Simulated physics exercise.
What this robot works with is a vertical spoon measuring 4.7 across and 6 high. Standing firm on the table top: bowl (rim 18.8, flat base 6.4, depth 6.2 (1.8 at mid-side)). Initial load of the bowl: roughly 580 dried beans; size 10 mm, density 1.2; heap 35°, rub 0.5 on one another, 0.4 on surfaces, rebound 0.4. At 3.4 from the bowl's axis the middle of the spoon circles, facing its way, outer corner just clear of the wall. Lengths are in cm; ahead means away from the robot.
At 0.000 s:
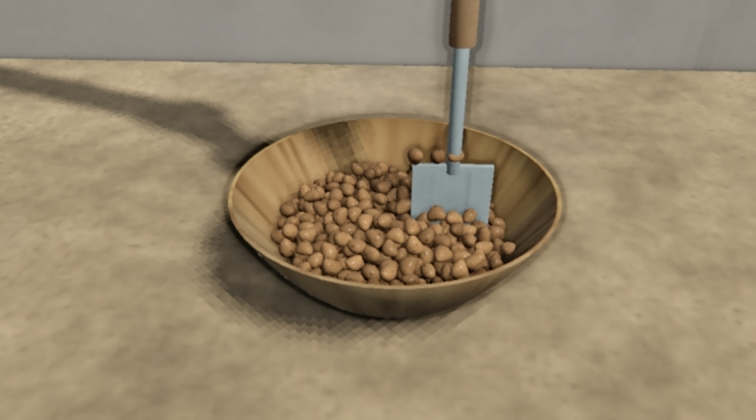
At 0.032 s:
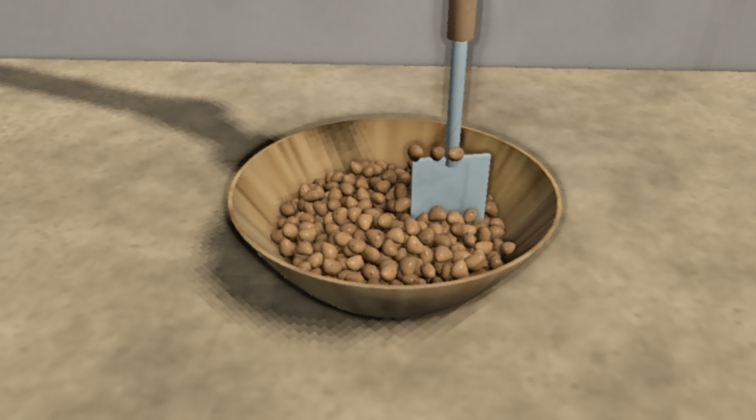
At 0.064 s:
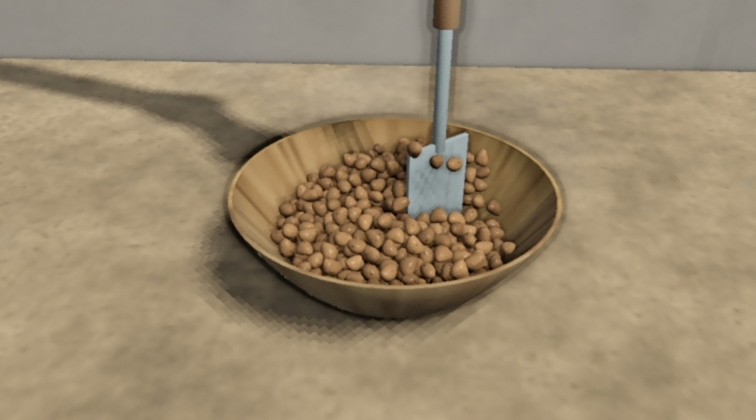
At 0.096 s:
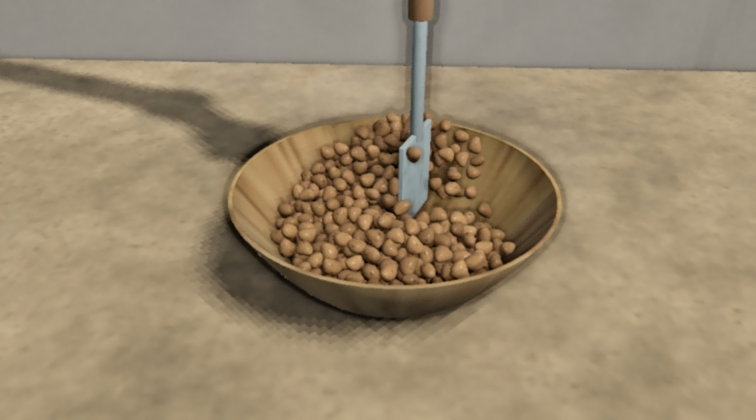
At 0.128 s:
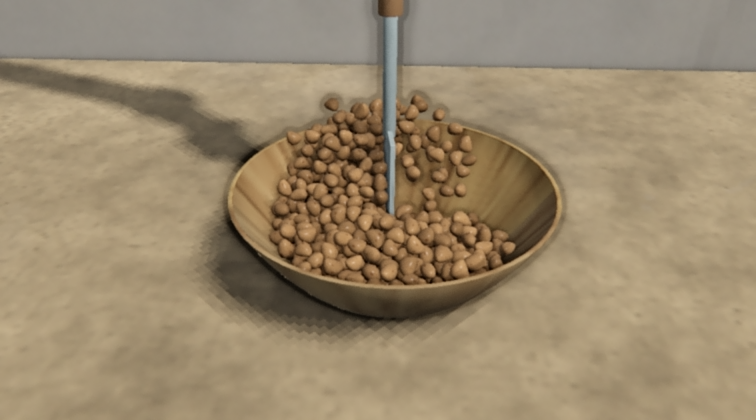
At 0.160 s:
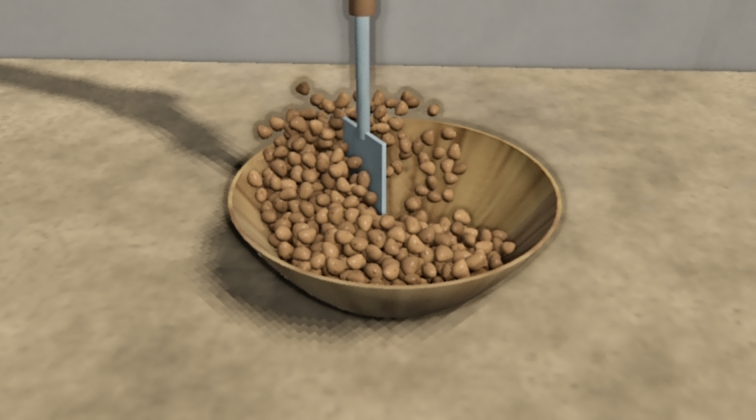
In the video, a blue spatula-like tool with a brown handle sweeps leftward through a wooden bowl of brown beans, turning as it moves, while the beans pile up at the back and left and several rise above the rim.
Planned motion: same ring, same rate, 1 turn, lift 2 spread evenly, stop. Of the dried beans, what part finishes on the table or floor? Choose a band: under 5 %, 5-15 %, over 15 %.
Band: Over 15 %.
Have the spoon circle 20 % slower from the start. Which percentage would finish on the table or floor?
Estimated share: Near 10 %.
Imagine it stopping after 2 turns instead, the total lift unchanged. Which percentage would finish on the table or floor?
Estimate: About 30 percent.
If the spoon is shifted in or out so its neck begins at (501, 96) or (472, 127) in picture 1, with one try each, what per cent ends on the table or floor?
About 0 and 25 per cent.
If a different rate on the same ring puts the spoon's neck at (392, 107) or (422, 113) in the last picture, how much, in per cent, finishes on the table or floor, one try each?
First try: Around 10 %; second try: Around 5 %.
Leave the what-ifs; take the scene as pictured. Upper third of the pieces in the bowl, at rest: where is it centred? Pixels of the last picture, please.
Centre of top third: Approx. (416, 233).
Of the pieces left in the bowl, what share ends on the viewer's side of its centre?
Around 55 percent of it.
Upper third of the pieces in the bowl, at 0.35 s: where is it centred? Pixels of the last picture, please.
The centre is roughly (435, 247).
By 0.26 s, 212° round, highest piece 10 above the table; 527 in the bowl, 13 on the table or floor, 45 in flight or on the tool.
By 0.35 s, 299° round, highest piece 10 above the table; 480 in the bowl, 68 on the table or floor, 37 in flight or on the tool.
By 0.60 s, 0° round, highest piece 6 above the table; 450 in the bowl, 135 on the table or floor.
By 1.30 s, 0° round, highest piece 6 above the table; 450 in the bowl, 135 on the table or floor.
Final count, 450 in the bowl, 135 on the table or floor. That is 23 % on the table or floor.
